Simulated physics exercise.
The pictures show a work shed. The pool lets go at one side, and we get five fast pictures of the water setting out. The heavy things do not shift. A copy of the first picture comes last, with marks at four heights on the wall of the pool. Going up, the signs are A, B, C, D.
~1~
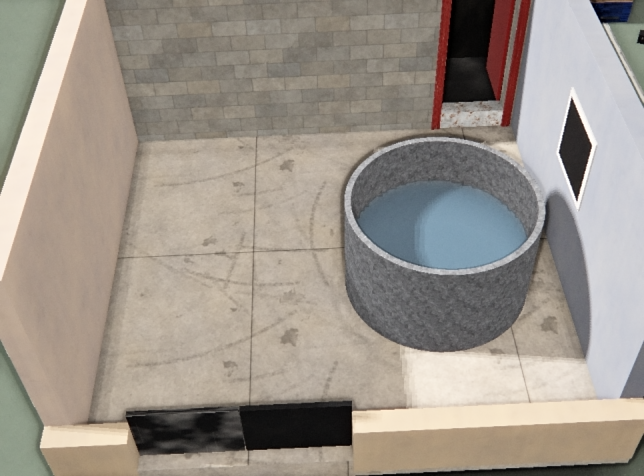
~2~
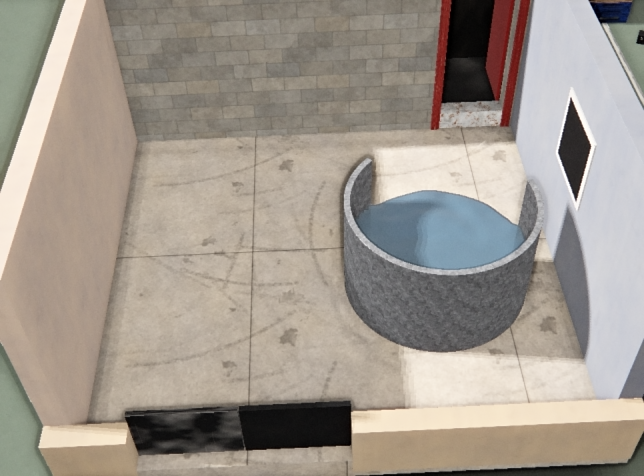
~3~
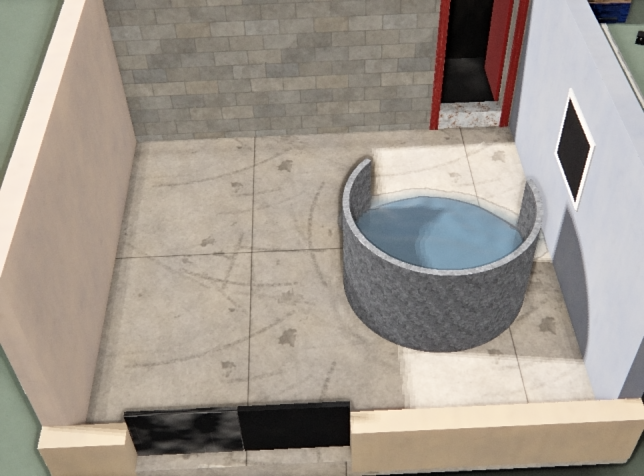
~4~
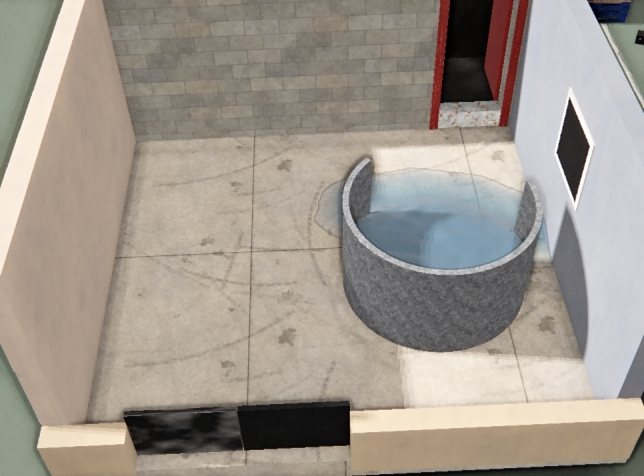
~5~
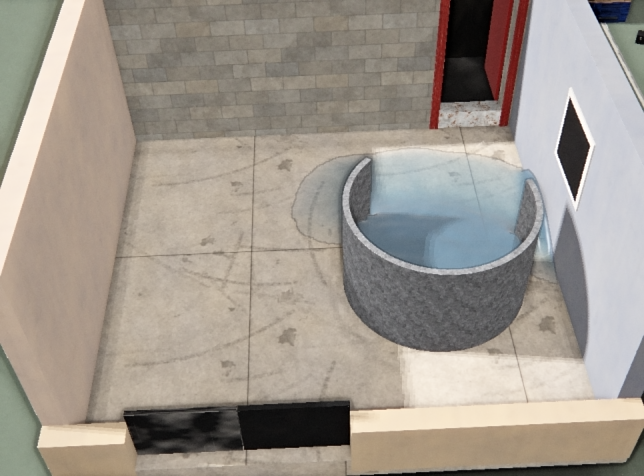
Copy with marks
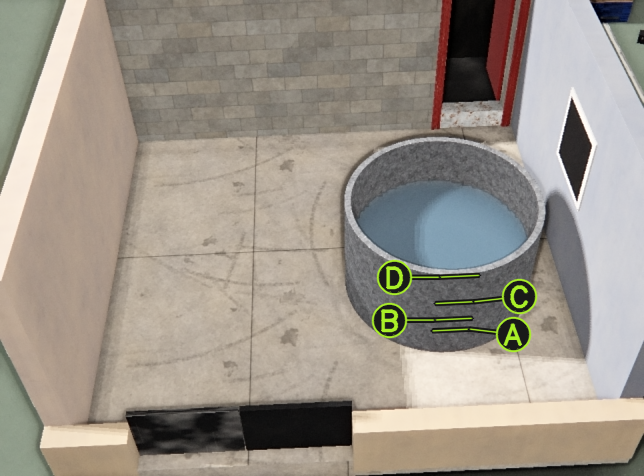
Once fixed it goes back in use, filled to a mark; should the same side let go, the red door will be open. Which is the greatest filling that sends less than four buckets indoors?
I would pick line A.
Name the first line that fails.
B it is.
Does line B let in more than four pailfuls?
Yes, that goes wrong.
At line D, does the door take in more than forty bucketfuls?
Yes, clearly.
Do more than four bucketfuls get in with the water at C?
Yes.
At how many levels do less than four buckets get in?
One.
On the marked copy, A at (451, 330); B at (452, 319); C at (455, 302); D at (458, 276); from the bottom up A, B, C, D.
For line A, a bucket or two gets in.
For line B, about 10 bucketfuls get in.
For line C, dozens of bucketfuls pour in.
For line D, dozens of bucketfuls pour in.
